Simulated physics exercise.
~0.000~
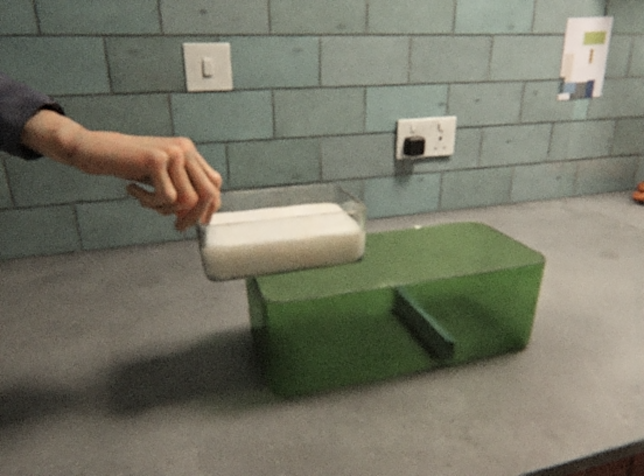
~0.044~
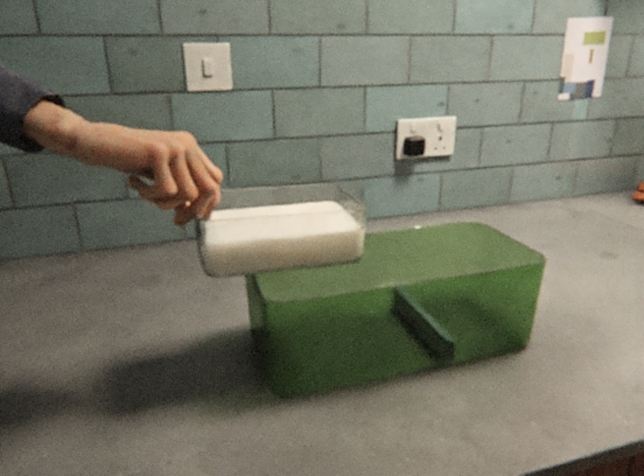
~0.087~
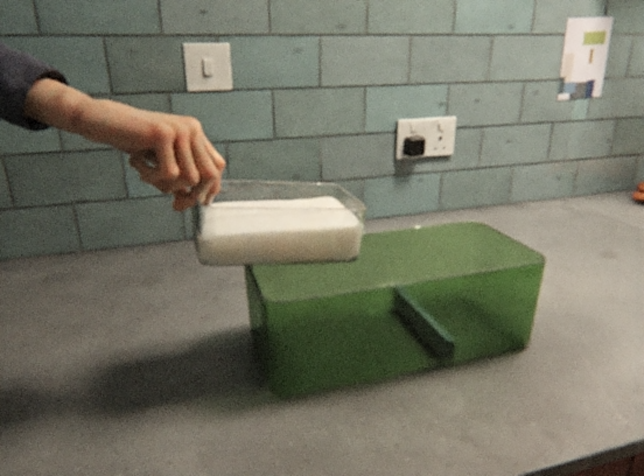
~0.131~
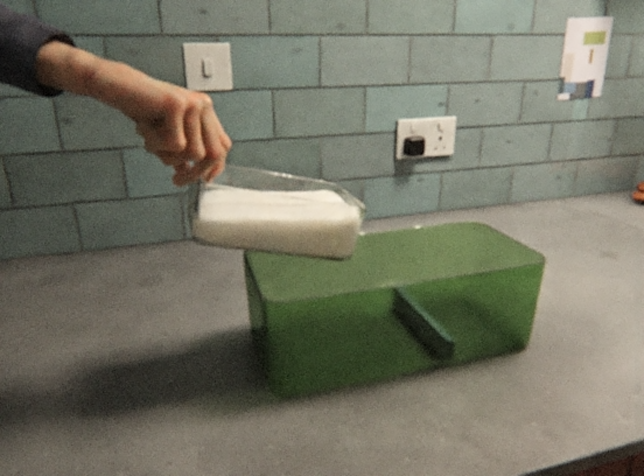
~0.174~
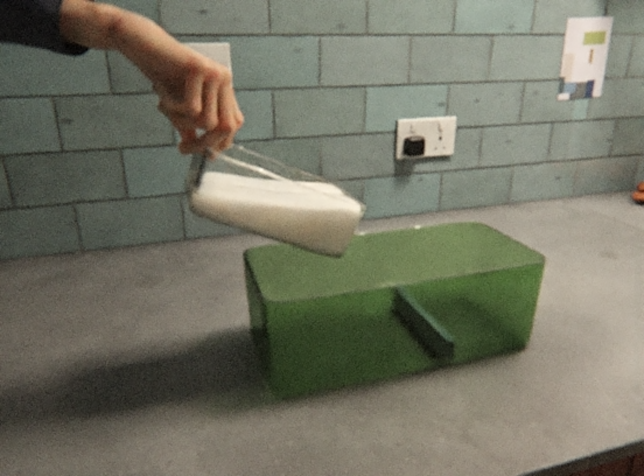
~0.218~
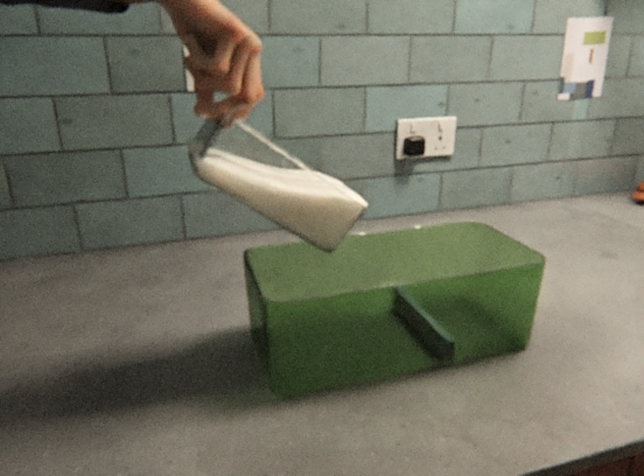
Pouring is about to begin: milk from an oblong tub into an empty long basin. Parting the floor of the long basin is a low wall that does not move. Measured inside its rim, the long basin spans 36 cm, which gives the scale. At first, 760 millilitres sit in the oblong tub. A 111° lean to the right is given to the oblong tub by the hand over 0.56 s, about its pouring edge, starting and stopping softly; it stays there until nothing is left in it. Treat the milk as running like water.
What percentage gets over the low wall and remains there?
48 %.
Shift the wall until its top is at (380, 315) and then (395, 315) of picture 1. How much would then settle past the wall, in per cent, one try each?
In order, 75 and 60 per cent.
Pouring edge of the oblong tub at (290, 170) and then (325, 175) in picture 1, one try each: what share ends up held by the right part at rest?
Around 20 per cent first, around 45 per cent next.
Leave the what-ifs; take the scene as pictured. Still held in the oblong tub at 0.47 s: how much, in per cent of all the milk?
20 %.
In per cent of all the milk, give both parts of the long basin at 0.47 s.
20 on the left, 0 on the right, roughly.
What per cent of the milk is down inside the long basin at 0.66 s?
Looks like about 84 % of the whole amount.
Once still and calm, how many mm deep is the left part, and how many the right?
On the left it stands about 10 mm, on the right about 20 mm.
After 0.47 s the tilt is 104° and 21 per cent is still to pour, 19 is left of the wall and 0 right of it.
After 0.66 s the tilt is 111° and 2 per cent is still to pour, 19 is left of the wall and 66 right of it.
After 0.85 s the tilt is 111° and 1 per cent is still to pour, 32 is left of the wall and 38 right of it.
After 1.06 s the tilt is 111° and 1 per cent is still to pour, 42 is left of the wall and 50 right of it.
In the end 46 per cent lies left of the wall, 48 right of it and 7 outside.
